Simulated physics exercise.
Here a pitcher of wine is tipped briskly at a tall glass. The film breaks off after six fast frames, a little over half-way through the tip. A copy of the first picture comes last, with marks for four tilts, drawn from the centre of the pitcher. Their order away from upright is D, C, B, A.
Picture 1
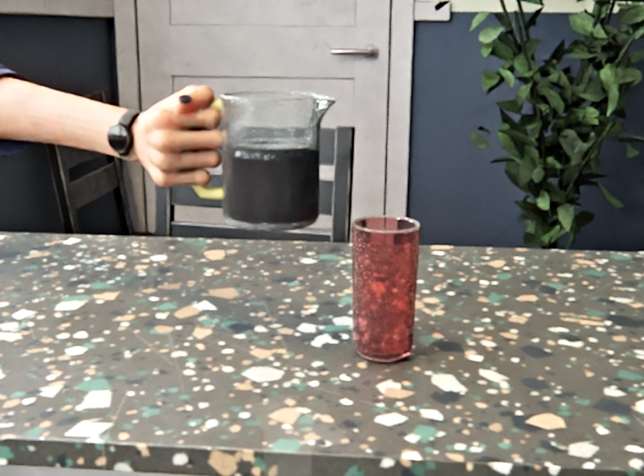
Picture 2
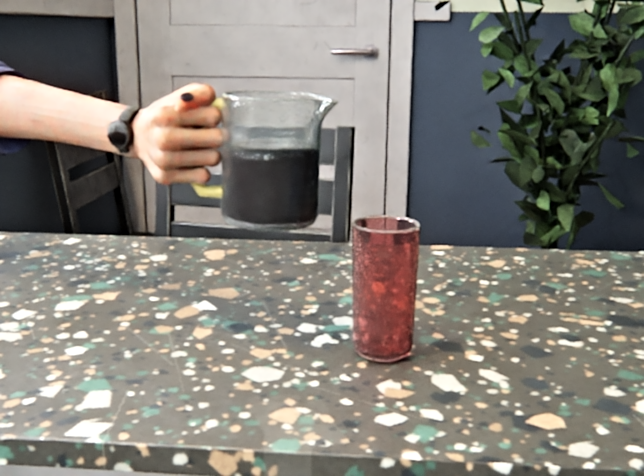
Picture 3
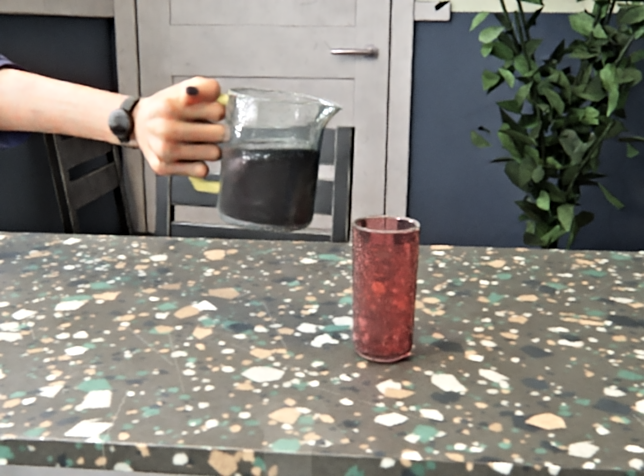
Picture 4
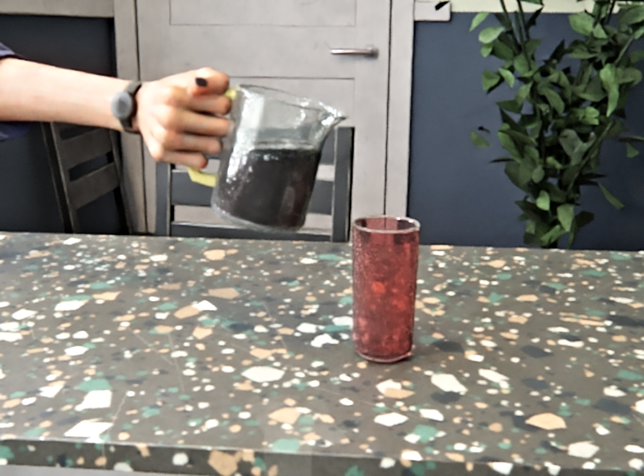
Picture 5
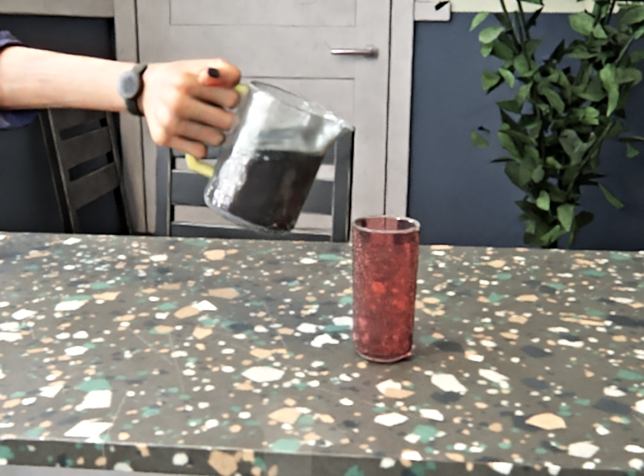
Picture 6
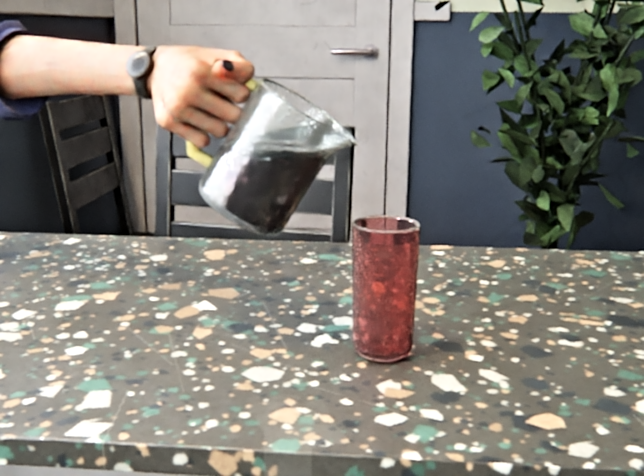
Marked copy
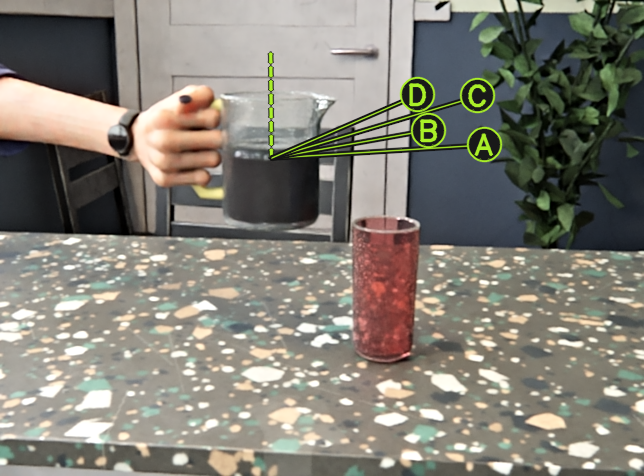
At a speckled table, a hand wearing a dark watch tilting a glass pitcher of dark liquid rightward near a tall red glass.
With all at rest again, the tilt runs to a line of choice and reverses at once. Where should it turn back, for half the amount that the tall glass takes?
Mark C does it best.
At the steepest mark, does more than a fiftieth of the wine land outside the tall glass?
Yes.
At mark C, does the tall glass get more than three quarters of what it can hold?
No.
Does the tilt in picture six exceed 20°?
Yes, it does.
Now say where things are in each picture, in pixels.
Upright, lip at (335, 99); rim of the tall glass round (386, 223); nothing has left yet, in the first frame.
Upright, lip at (336, 101); nothing has left yet, in the second frame.
Tipped about 6°, lip at (341, 107); nothing has left yet, in the third frame.
Tipped about 13°, lip at (347, 116); nothing has left yet, in the fourth frame.
Tipped about 22°, lip at (352, 129); nothing has left yet, in the fifth frame.
Tipped about 31°, lip at (356, 142); nothing has left yet, in the sixth frame.
In lime, A at (467, 146); B at (411, 133); C at (461, 101); D at (402, 101).
If A is chosen, the tall glass ends with about 69 % of what it can hold; 10 % of the wine is spilt.
If B is chosen, the tall glass ends with about 67 % of what it can hold.
If C is chosen, the tall glass ends with about 51 % of what it can hold.
If D is chosen, the tall glass ends with about 34 % of what it can hold.
